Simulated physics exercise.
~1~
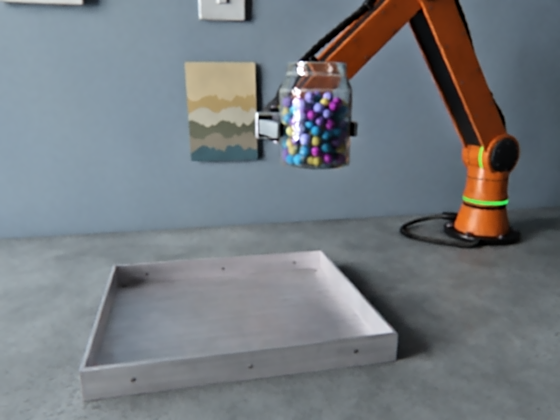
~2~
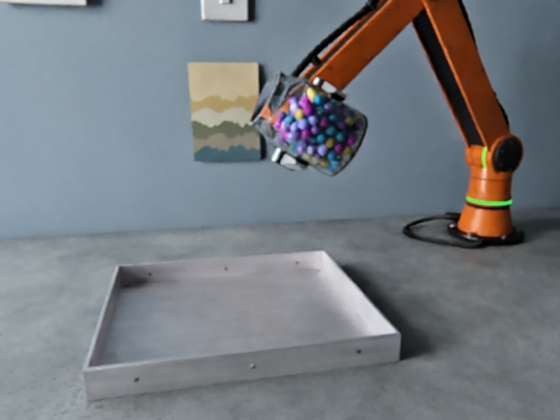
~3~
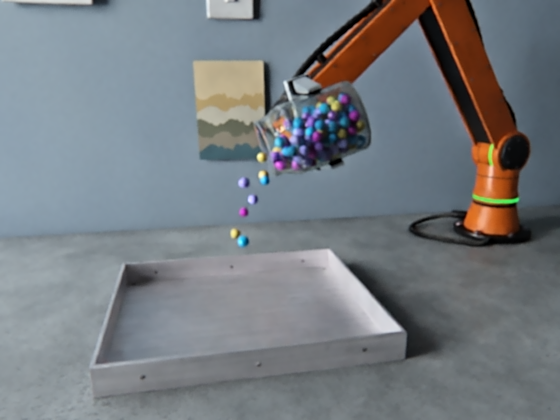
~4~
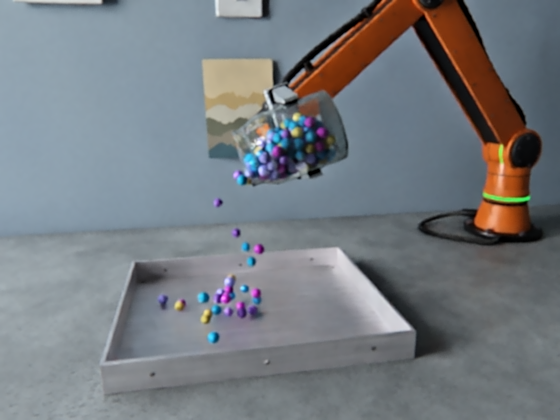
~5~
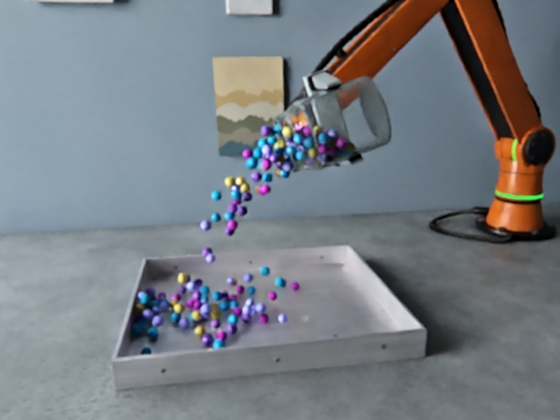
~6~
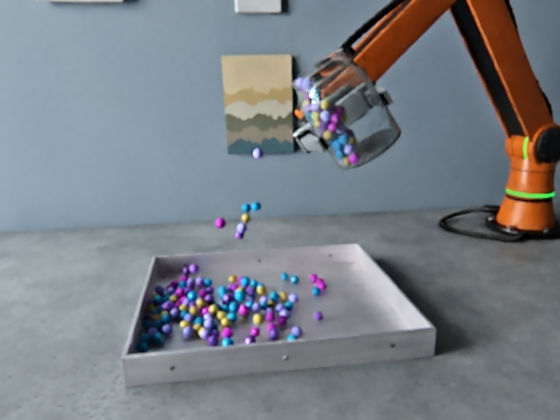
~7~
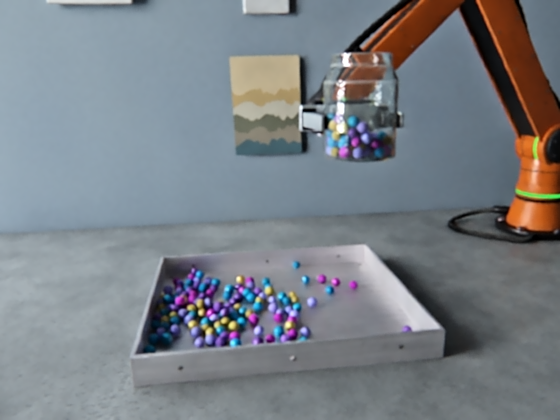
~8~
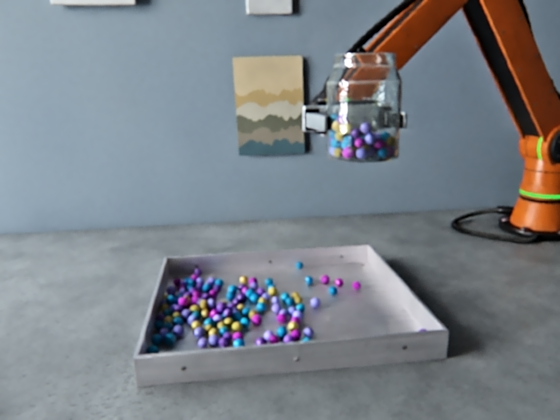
The clip shows an orange robot arm tipping a clear jar of small colourful balls over a pale shallow tray, so that they spill out and scatter across it. The arm then turns the jar upright, with some balls still inside and most lying in the tray.
